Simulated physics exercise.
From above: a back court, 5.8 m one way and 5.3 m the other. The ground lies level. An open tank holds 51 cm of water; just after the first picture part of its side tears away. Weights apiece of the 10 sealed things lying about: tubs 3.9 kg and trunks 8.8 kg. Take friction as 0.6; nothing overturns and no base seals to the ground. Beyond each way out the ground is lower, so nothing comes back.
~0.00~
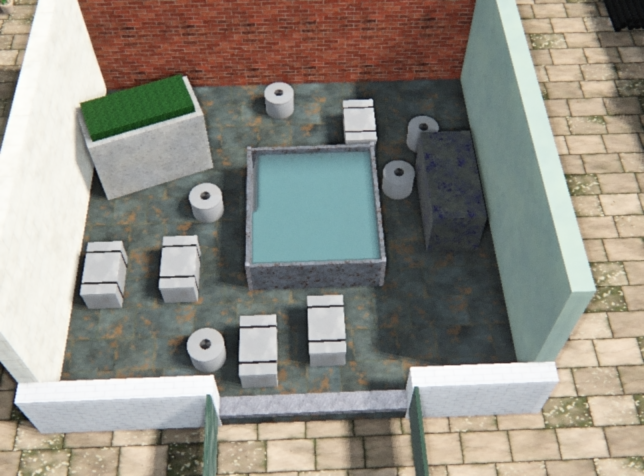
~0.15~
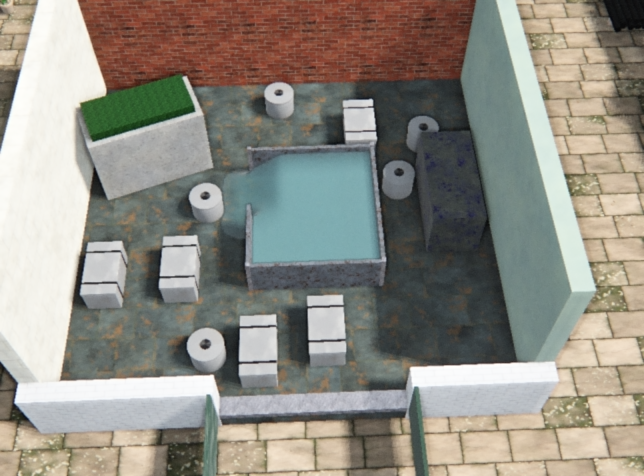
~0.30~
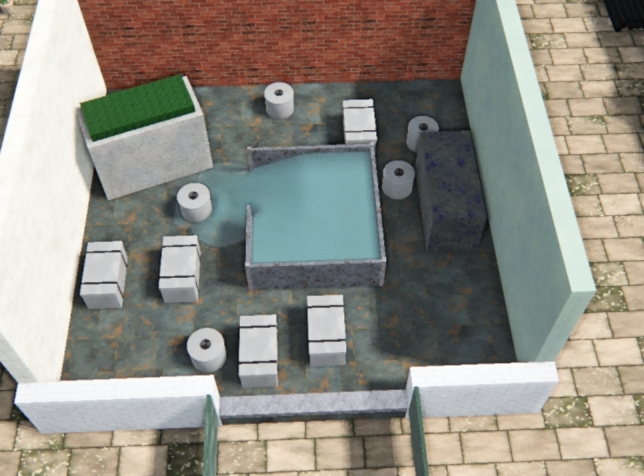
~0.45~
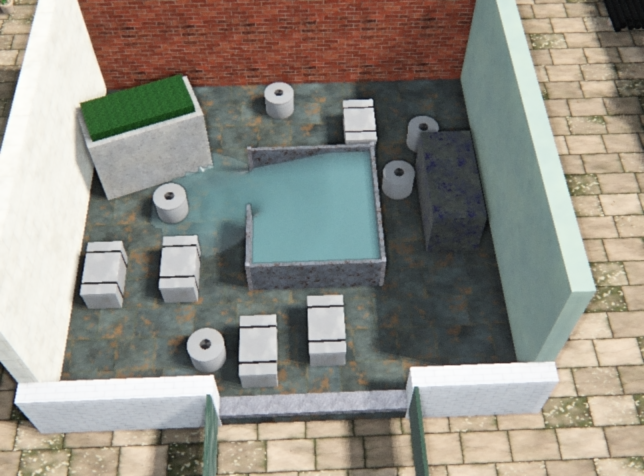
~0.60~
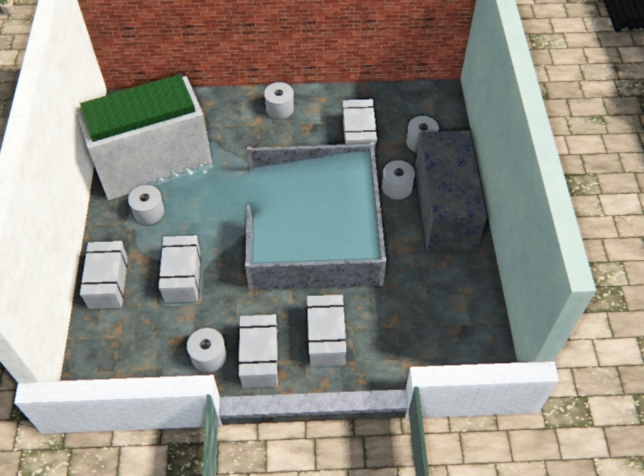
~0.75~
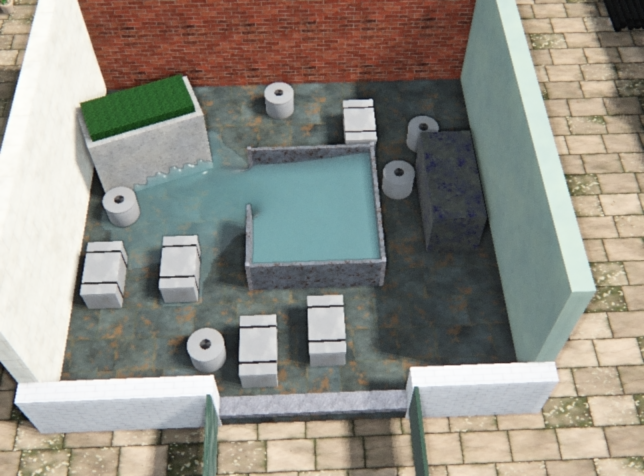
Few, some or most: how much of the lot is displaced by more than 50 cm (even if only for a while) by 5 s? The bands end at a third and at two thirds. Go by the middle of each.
That comes to between one and two thirds.
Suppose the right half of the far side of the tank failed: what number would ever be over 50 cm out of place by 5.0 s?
In that case 3 of them.
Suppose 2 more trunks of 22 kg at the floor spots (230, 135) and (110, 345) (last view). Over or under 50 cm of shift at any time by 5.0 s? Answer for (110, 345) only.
It is over.
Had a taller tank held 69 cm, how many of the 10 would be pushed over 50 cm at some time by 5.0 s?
In that case 6 of them.
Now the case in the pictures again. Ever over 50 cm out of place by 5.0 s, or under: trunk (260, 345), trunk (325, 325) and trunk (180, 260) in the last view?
In turn: Over, over, short of it.
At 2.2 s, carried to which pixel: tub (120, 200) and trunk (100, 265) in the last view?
Around (100, 256) and (107, 311).
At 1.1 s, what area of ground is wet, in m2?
Roughly 7.0 m2.
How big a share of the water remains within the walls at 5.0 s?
About 98 per cent.
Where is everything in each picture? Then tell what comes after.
In the first picture, a tub at (205, 196) rests on the ground; a trunk at (359, 119), on the bottom; 3.2 m2 under water; 0 of 10 have shifted.
In the second picture, a tub at (205, 196) rests on the ground; a trunk at (359, 119), on the bottom; 3.7 m2 under water; 0 of 10 have shifted.
In the third picture, a tub at (193, 196), on the bottom, 17 cm from its start; a trunk at (359, 119), on the bottom; 4.2 m2 under water; 1 of 10 have shifted.
In the fourth picture, a tub at (169, 196) rests on the ground, 50 cm from its start; a trunk at (359, 119) rests on the ground; water covers 5.0 m2; 1 of 10 have shifted.
In the fifth picture, a tub at (145, 198) rests on the ground, 84 cm from its start; a trunk at (359, 119) rests on the ground; 5.5 m2 under water; 1 of 10 have shifted.
In the sixth picture, a tub at (119, 200), on the bottom, 120 cm from its start; a trunk at (359, 119), on the bottom; water covers 6.0 m2; 1 of 10 have shifted.
After 1.1 s 1 of 10 are over 50 cm from their spots; 1 afloat.
After 2.2 s 2 of 10 are over 50 cm from their spots; 1 afloat.
After 3.5 s 2 of 10 are over 50 cm from their spots; 2 afloat.
After 5.0 s 5 of 10 are over 50 cm from their spots, and 5 have been at some point; 5 afloat.
